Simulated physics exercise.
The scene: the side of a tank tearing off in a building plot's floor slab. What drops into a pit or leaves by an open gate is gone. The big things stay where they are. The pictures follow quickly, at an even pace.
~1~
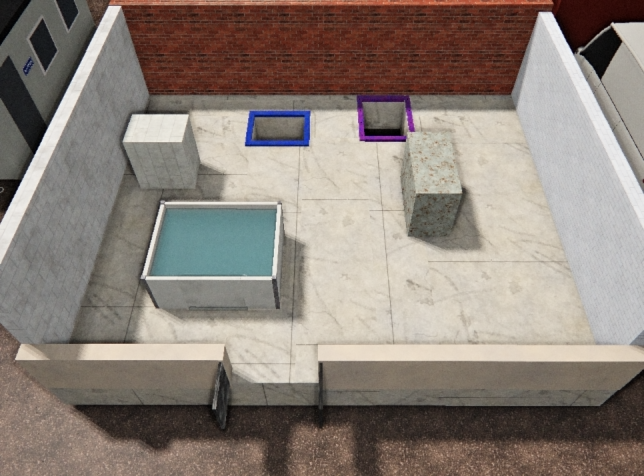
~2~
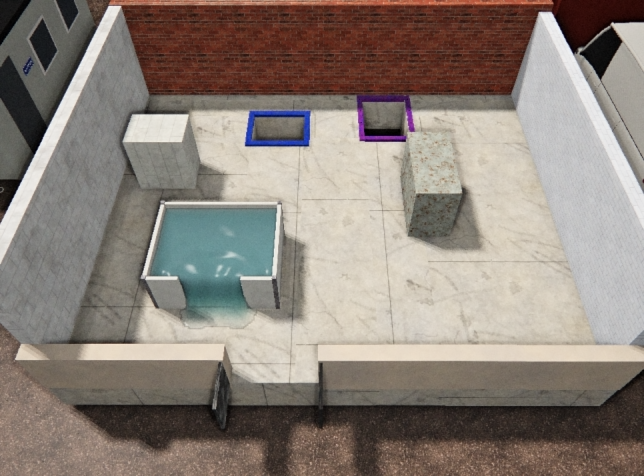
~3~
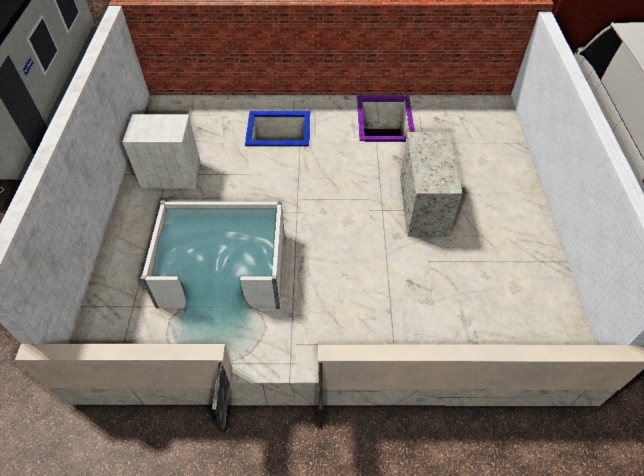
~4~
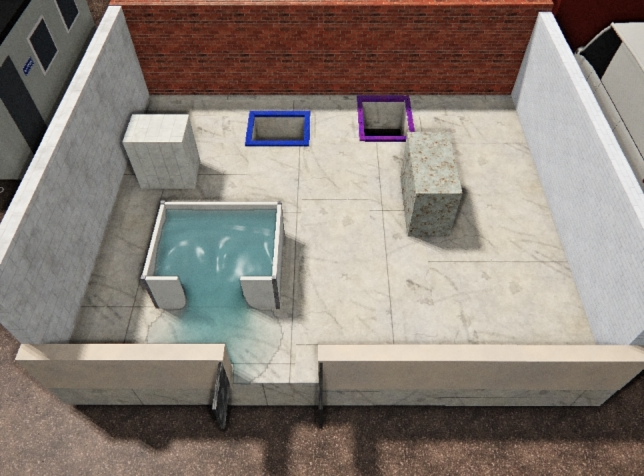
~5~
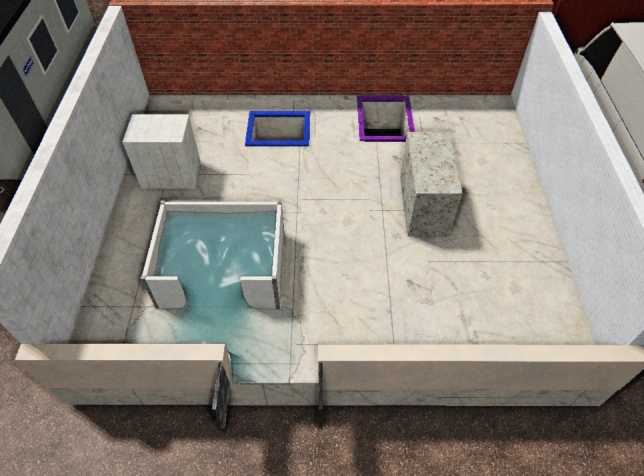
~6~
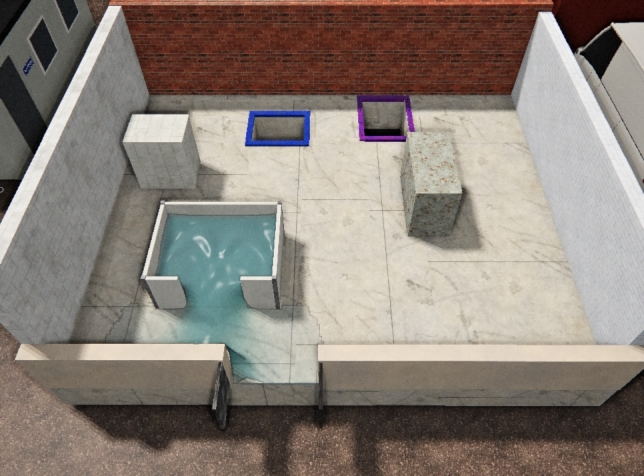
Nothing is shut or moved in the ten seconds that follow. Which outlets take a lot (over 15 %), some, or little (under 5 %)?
In the end: The gate takes over 15 %; the blue pit takes under 5 %; the purple pit takes under 5 %.
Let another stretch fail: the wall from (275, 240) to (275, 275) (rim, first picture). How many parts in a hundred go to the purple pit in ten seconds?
Per cent: Purple 4.
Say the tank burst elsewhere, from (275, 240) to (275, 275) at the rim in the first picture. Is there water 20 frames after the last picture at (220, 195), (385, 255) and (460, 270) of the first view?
As listed: Clear, under water, under water.
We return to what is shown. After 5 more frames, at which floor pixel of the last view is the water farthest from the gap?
Close to (395, 367).
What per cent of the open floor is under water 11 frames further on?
Some 20 per cent.
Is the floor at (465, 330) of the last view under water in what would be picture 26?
There: Awash.
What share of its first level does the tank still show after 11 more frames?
I make it 44 per cent.
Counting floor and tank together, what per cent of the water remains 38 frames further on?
Near 72 in a hundred.
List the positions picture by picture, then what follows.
The first picture shows the tank at (216, 241) is whole and still.
In the second picture, the front is at (249, 318), out from the gap at (215, 296).
In the third picture, water pours out at (216, 297) and has run to a hidden place.
In the fourth picture, the front is at a hidden place, out from the gap at (216, 297).
In the fifth picture, the front is at a hidden place, out from the gap at (216, 297).
In the sixth picture, water pours out at (216, 297) and has run to a hidden place.
A moment on, water covers 10 % of the floor; the gate 8 %, the blue pit 0 %, the purple pit 0 %.
Next, water covers 20 % of the floor; the gate 14 %, the blue pit 0 %, the purple pit 0 %.
Then, water covers 35 % of the floor; the gate 21 %, the blue pit 0 %, the purple pit 0 %.
Later, water covers 55 % of the floor; the gate 27 %, the blue pit 0 %, the purple pit 0 %.
In the end, water covers 80 % of the floor; the gate 31 %, the blue pit 0 %, the purple pit 0 %.
